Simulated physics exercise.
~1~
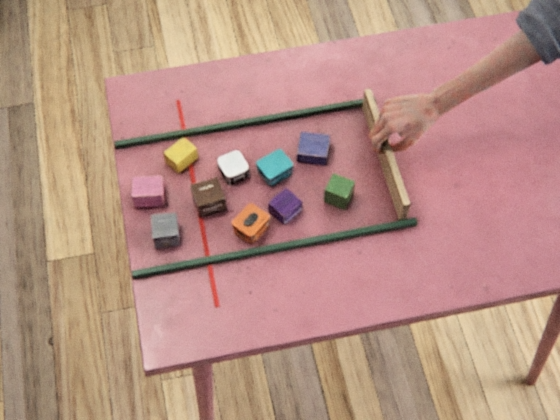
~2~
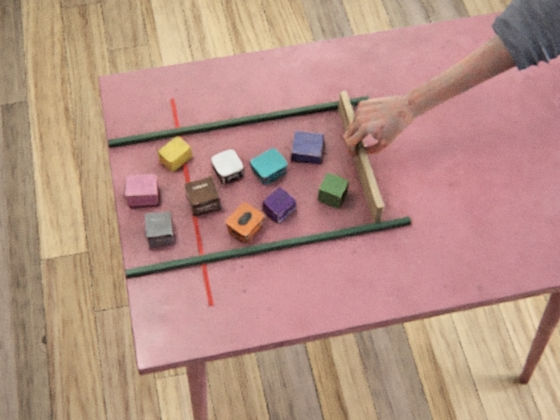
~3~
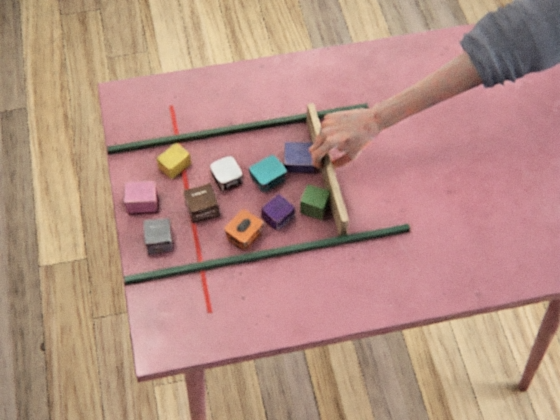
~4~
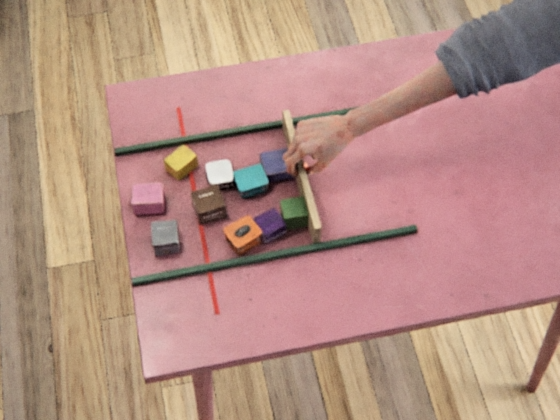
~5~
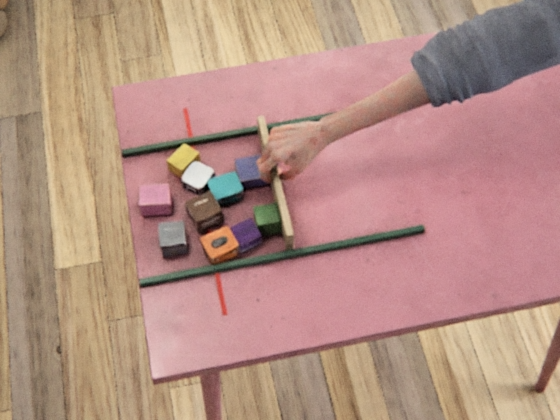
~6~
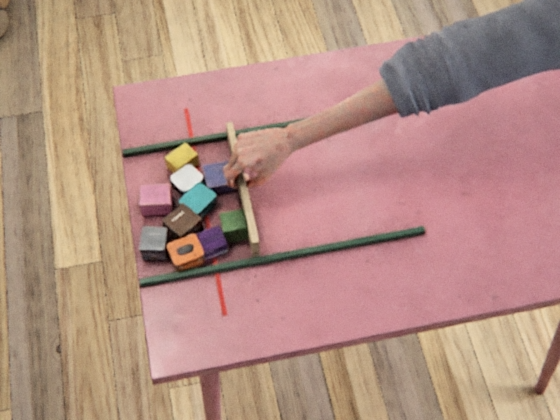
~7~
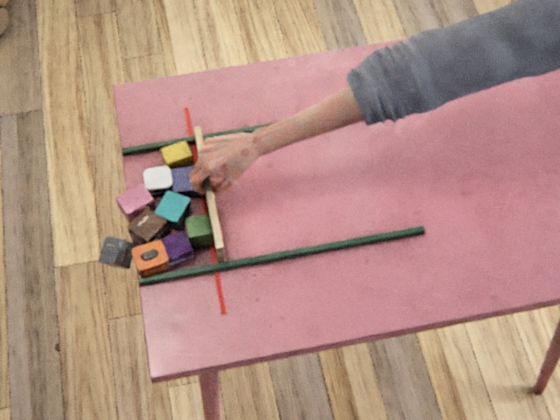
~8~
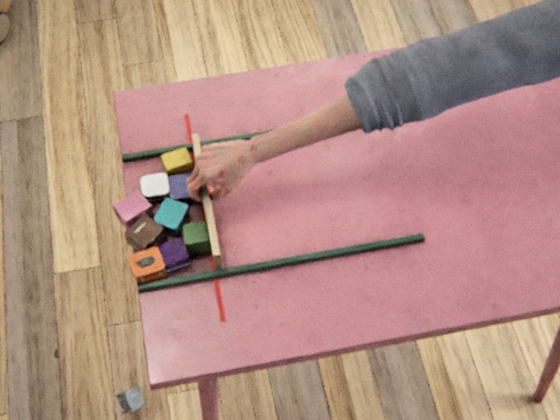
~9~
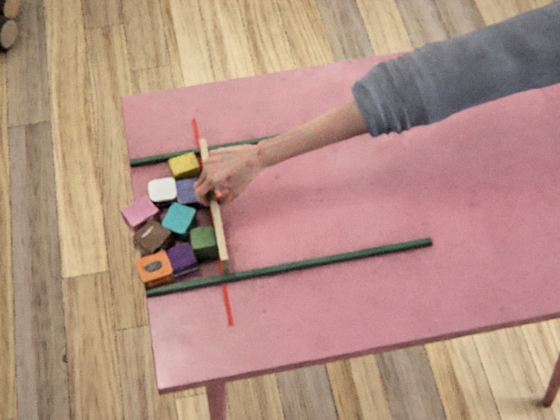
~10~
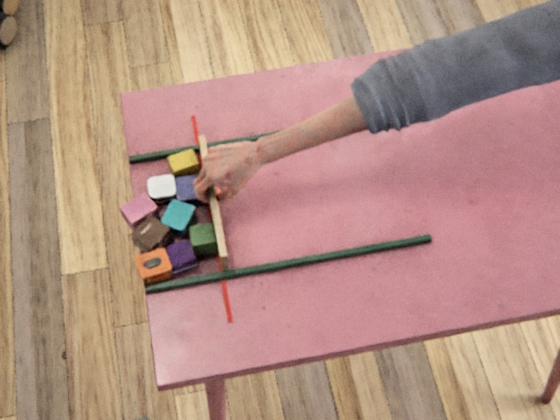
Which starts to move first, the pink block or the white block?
The white block starts to move first, while the pink block stays still until later in the push.
